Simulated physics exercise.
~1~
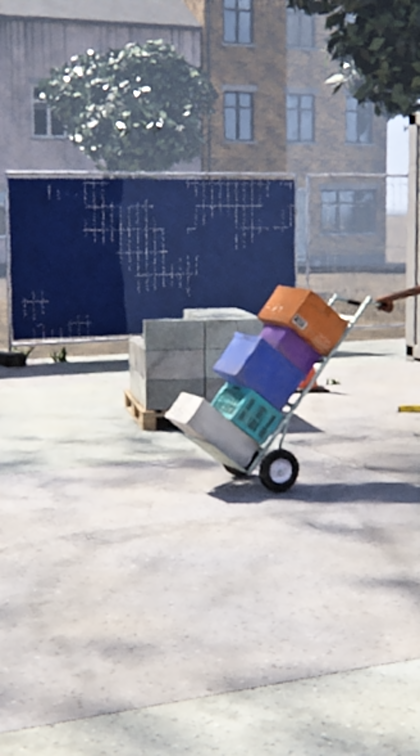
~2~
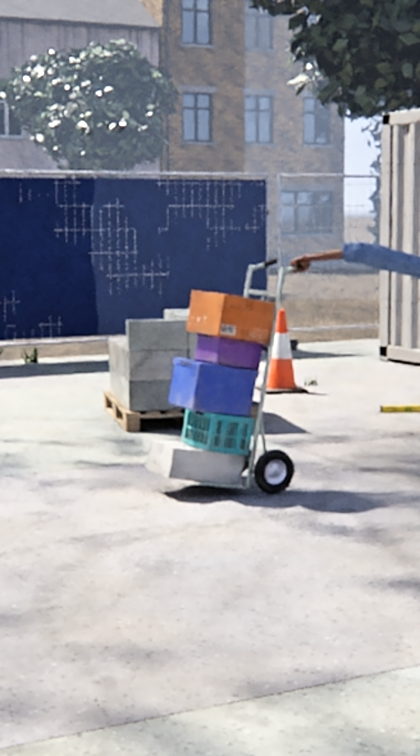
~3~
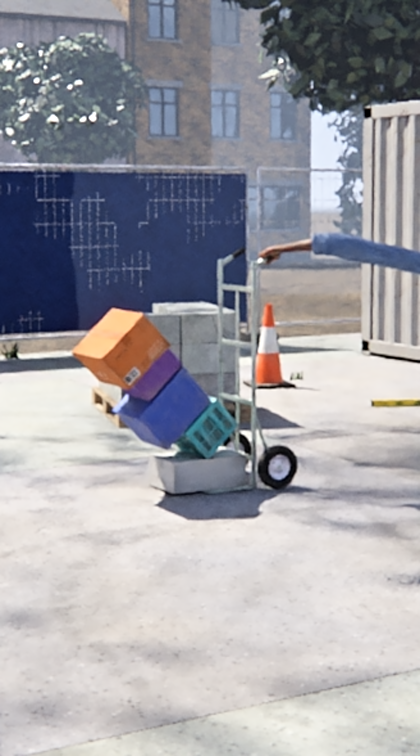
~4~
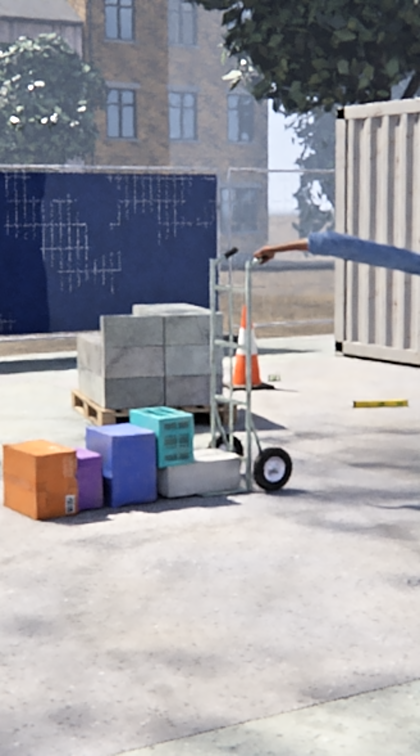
To begin with, a hand truck leans back toward the right in a sunny paved yard, carrying a white box, a turquoise crate, a blue tote, a purple tote and an orange parcel. A hand on the handle swings the truck upright. As it comes up, the upper load tips forward to the left together, while the white box stays at the bottom. The orange parcel and both totes topple onto the ground. At the end, they sit in a row left of the upright, still-held truck, with the turquoise crate tipped over on the white box.
